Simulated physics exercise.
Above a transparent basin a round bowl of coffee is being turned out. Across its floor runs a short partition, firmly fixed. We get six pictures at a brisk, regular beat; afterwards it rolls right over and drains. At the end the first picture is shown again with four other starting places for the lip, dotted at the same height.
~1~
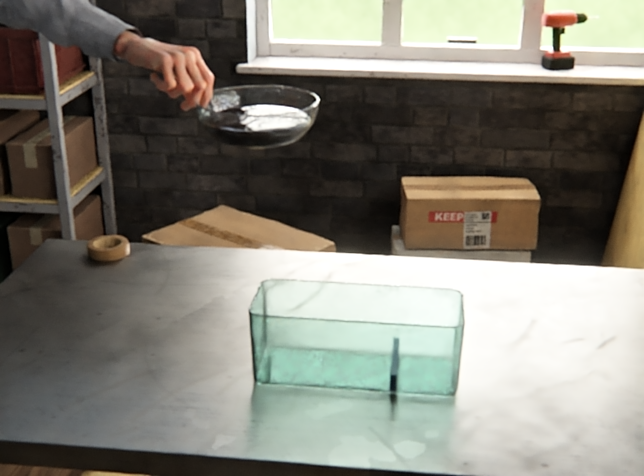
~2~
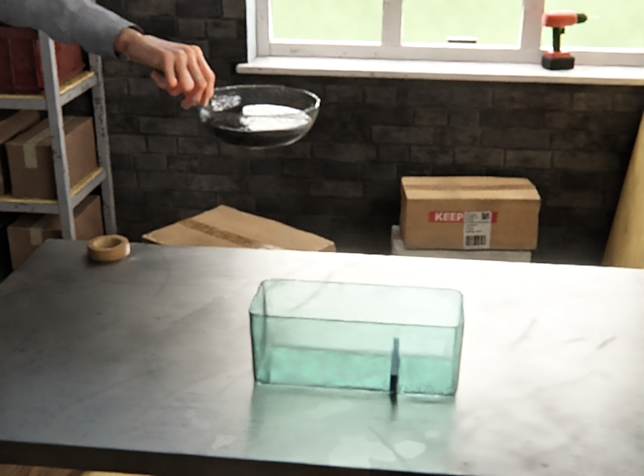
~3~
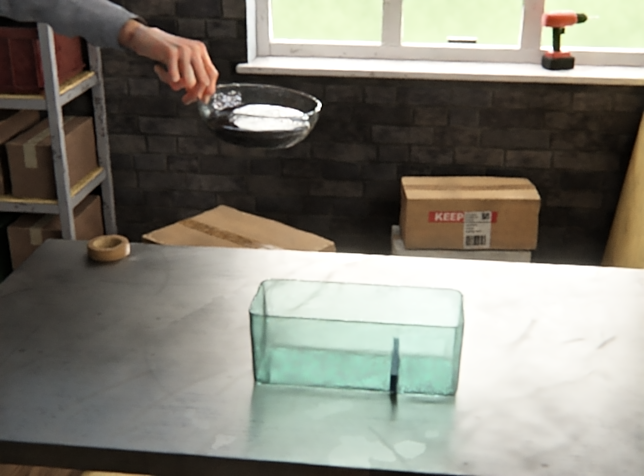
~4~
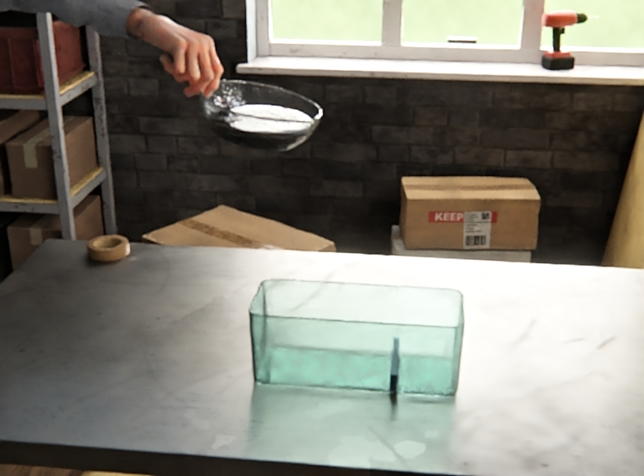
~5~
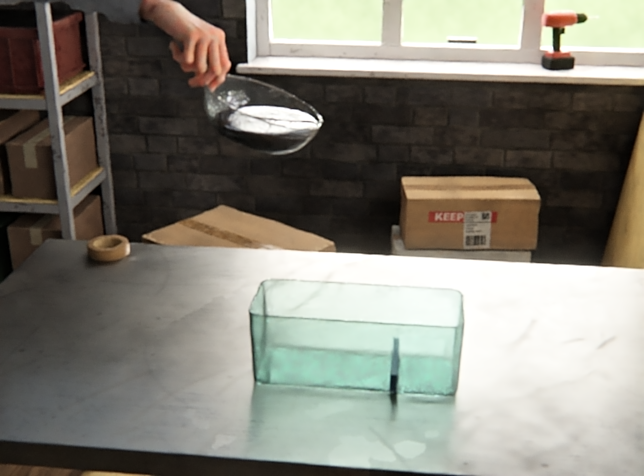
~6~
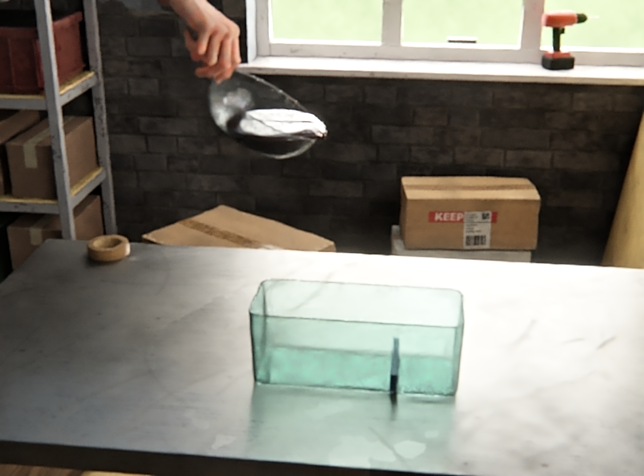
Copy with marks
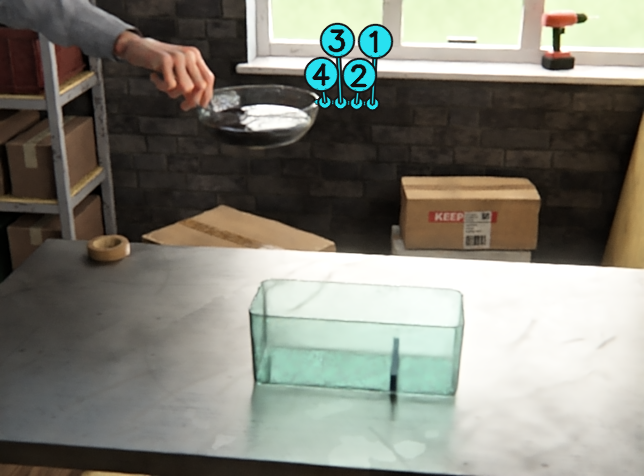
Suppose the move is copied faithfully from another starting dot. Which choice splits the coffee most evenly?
I would pick place 2.
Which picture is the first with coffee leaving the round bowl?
Picture 6.
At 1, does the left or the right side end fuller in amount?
The right side.
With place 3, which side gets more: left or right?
More ends on the left.
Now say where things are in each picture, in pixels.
Upright, lip at (316, 101); basin from (253, 380) to (458, 394); top of the wall at (395, 355); nothing has left yet.
Upright, lip at (317, 103); nothing has left yet.
Tipped about 5°, lip at (318, 107); nothing has left yet.
Tipped about 12°, lip at (319, 114); nothing has left yet.
Tipped about 20°, lip at (320, 123); nothing has left yet.
Tipped about 30°, lip at (319, 133); coffee is over the lip, down to (319, 133).
On the marked copy, 1 at (372, 103); 2 at (356, 103); 3 at (340, 102); 4 at (324, 102).
If 1 is chosen, about 34 % ends left of the wall and 64 % right of it.
If 2 is chosen, about 48 % ends left of the wall and 50 % right of it.
If 3 is chosen, about 68 % ends left of the wall and 29 % right of it; 3 % is lost outside.
If 4 is chosen, about 85 % ends left of the wall and 12 % right of it; 3 % is lost outside.
